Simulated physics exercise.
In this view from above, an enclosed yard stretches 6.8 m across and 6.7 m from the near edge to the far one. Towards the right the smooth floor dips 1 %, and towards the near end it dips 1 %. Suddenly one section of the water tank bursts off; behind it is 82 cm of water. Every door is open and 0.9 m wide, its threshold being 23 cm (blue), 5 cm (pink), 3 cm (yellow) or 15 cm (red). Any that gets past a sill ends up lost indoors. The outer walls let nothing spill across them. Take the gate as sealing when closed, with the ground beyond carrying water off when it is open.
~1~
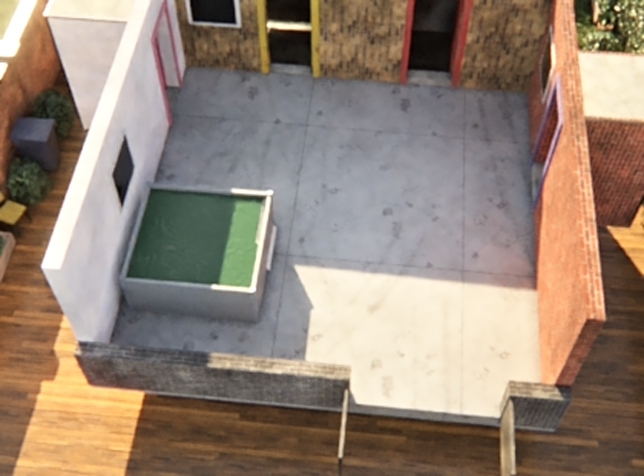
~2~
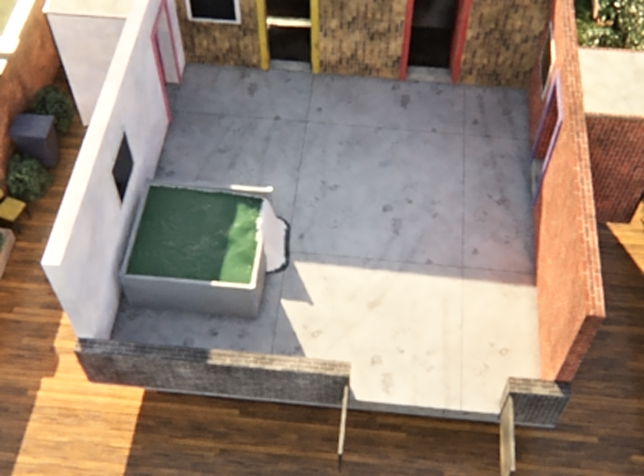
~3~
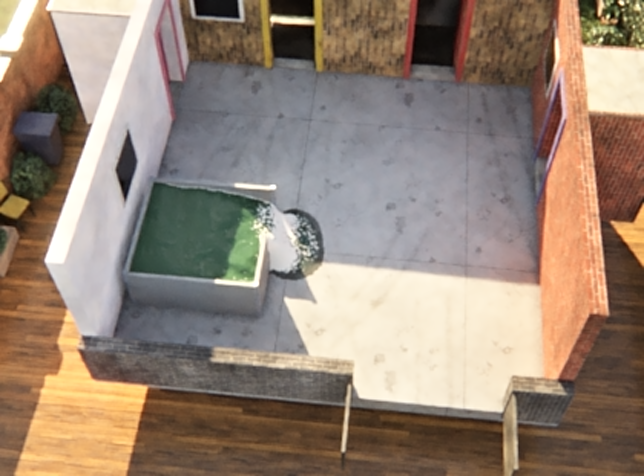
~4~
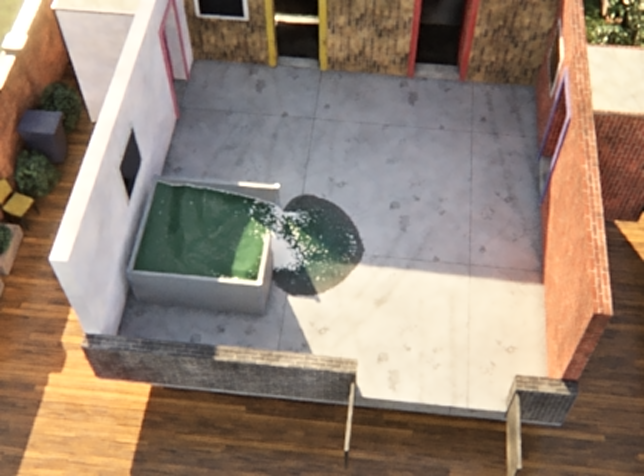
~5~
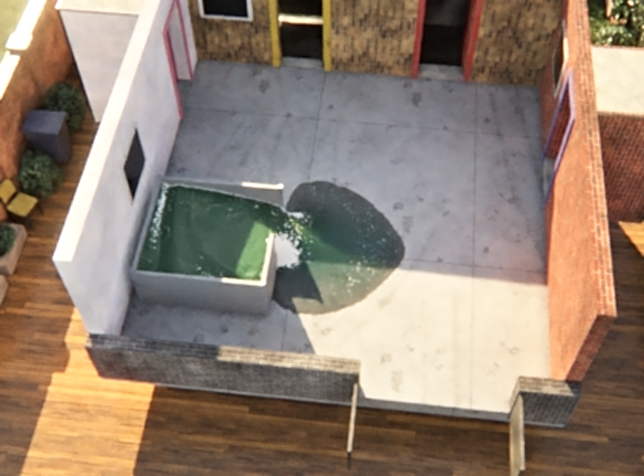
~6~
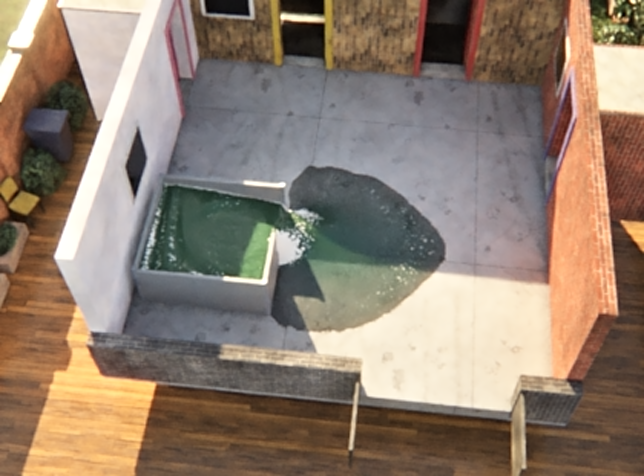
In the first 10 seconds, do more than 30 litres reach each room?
In order: At the blue door the limit will not be outstripped, at the pink door the limit will not be outstripped, at the yellow door the limit will not be outstripped, at the red door the limit will not be outstripped.
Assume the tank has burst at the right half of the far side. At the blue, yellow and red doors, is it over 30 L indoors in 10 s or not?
Result: Blue limit not passed, yellow limit passed, red limit not passed.
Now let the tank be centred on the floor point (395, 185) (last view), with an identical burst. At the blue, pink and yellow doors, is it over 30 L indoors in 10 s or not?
At the blue door the limit is surpassed, at the pink door surpassed, at the yellow door not exceeded.
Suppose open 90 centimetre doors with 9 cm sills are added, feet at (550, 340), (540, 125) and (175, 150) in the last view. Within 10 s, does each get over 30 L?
More, more, less.
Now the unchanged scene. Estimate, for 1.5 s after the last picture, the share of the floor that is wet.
Some 55 per cent of the floor is wet.
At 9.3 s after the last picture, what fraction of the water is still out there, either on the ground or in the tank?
Some 78 in a hundred.
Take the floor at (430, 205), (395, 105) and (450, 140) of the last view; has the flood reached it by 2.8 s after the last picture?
Listed in sequence, the spots are drenched, drenched and drenched.
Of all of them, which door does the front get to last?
The pink door is last.
Then, 0.7 s after the last picture water covers 40 % of the floor and is deepest (46 cm) near (286, 238); blue door not reached, pink door not reached, yellow door not reached, red door not reached.
Then, 1.5 s after the last picture water covers 55 % of the floor and is deepest (34 cm) near (286, 238); blue door 23 cm at the sill, 0 L in, pink door not reached, yellow door not reached, red door not reached.
Then, 2.8 s after the last picture water covers 55 % of the floor and is deepest (26 cm) near (286, 238); blue door 16 cm at the sill, 1 L in, pink door not reached, yellow door not reached, red door 6 cm at the sill, 0 L in.
Then, 5.3 s after the last picture water covers 65 % of the floor and is deepest (16 cm) near (542, 400); blue door 15 cm at the sill, 1 L in, pink door not reached, yellow door 3 cm at the sill, 0 L in, red door 8 cm at the sill, 0 L in.
Then, 9.3 s after the last picture water covers 90 % of the floor and is deepest (13 cm) near (542, 400); blue door 9 cm at the sill, 1 L in, pink door 5 cm at the sill, 1 L in, yellow door 2 cm at the sill, 0 L in, red door 5 cm at the sill, 0 L in.
